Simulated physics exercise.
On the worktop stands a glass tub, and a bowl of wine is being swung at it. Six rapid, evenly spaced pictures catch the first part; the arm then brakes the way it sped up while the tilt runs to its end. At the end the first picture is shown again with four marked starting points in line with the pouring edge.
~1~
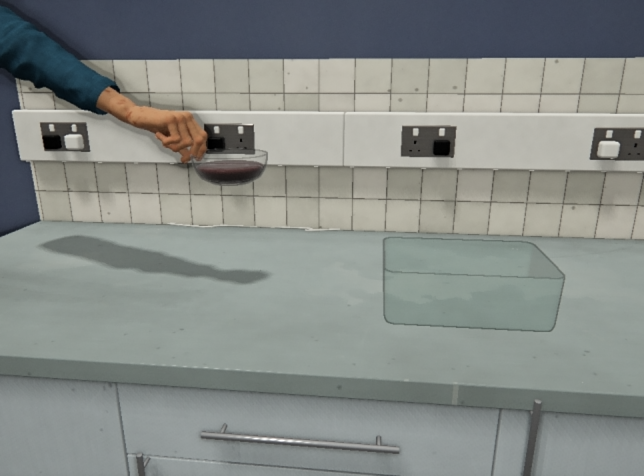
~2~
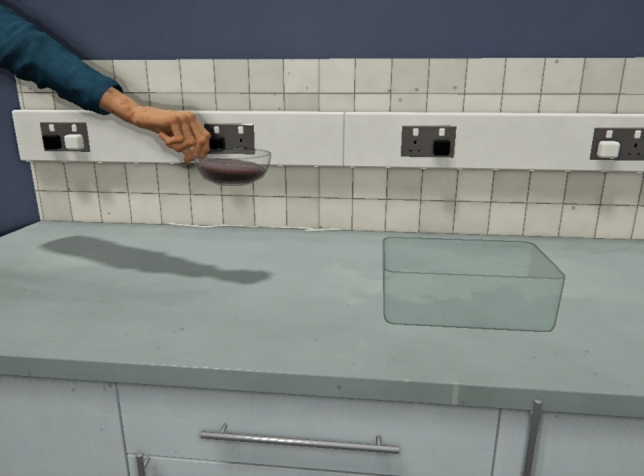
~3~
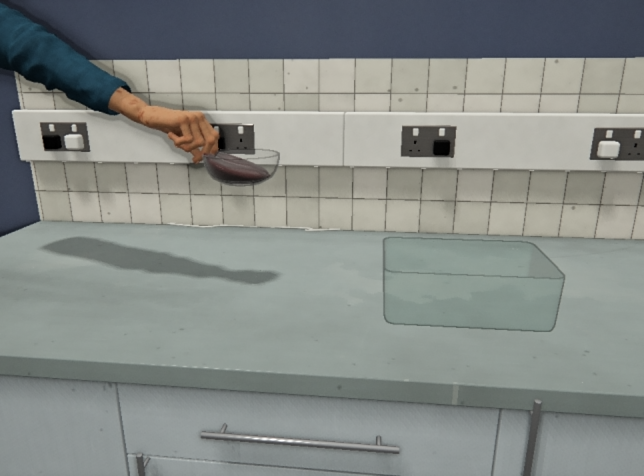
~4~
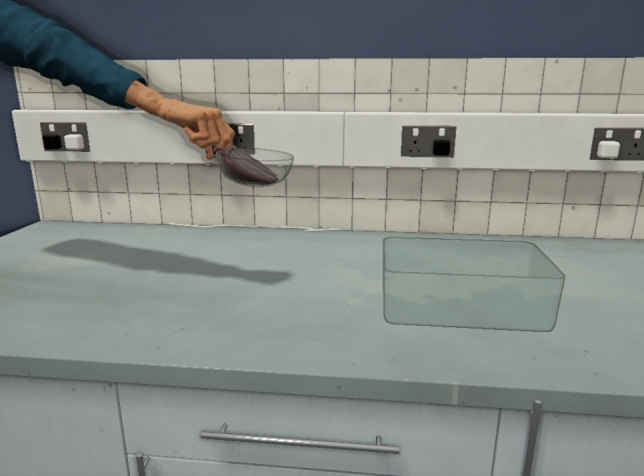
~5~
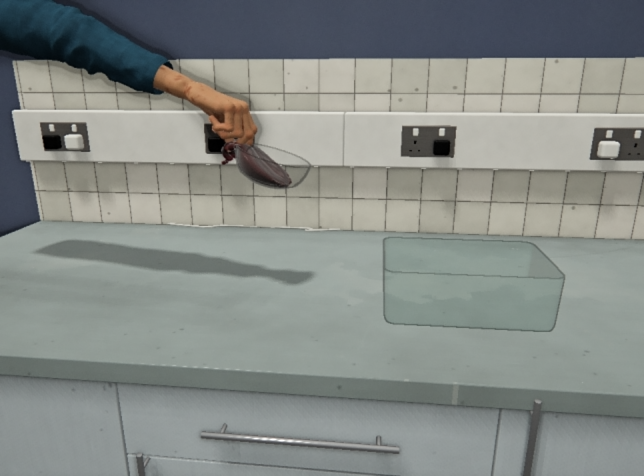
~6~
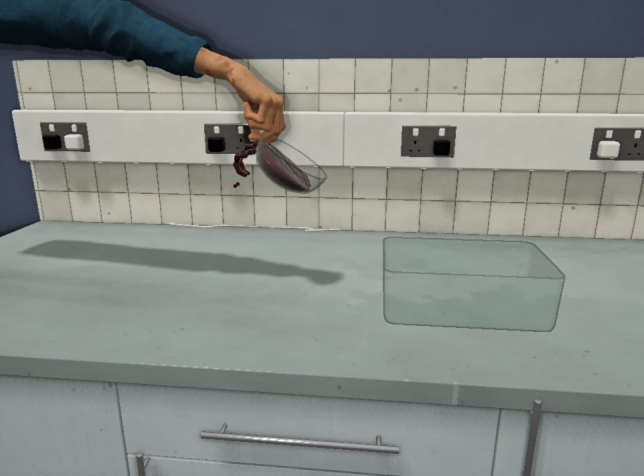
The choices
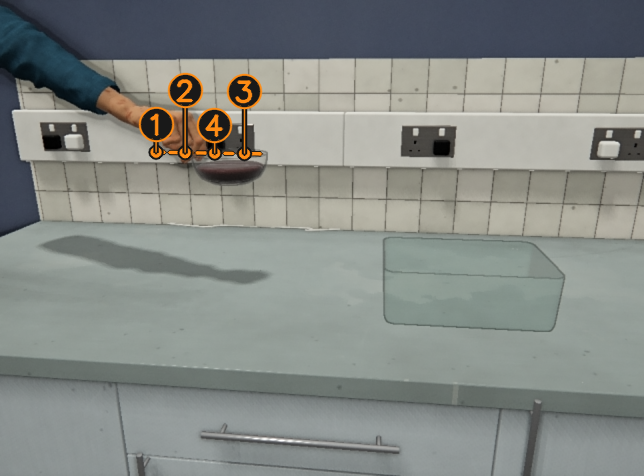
Hand swinging a glass bowl of dark red liquid rightward above a worktop, tilting it as liquid slops over the left rim.
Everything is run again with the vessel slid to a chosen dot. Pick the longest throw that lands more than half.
3.
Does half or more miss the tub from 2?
Yes, it does.
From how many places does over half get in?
One of them.
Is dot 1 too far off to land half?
Yes.
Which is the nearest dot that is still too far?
Dot 4.
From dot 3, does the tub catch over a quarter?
Yes, clearly.
On the marked copy, 1 at (156, 152); 2 at (185, 152); 3 at (244, 153); 4 at (214, 153).
For dot 1, about 0 % lands in the tub, 99 % falls short.
For dot 2, about 3 % lands in the tub, 95 % falls short and 3 % goes beside or beyond.
For dot 3, about 65 % lands in the tub, 28 % falls short and 7 % goes beside or beyond.
For dot 4, about 26 % lands in the tub, 70 % falls short and 4 % goes beside or beyond.
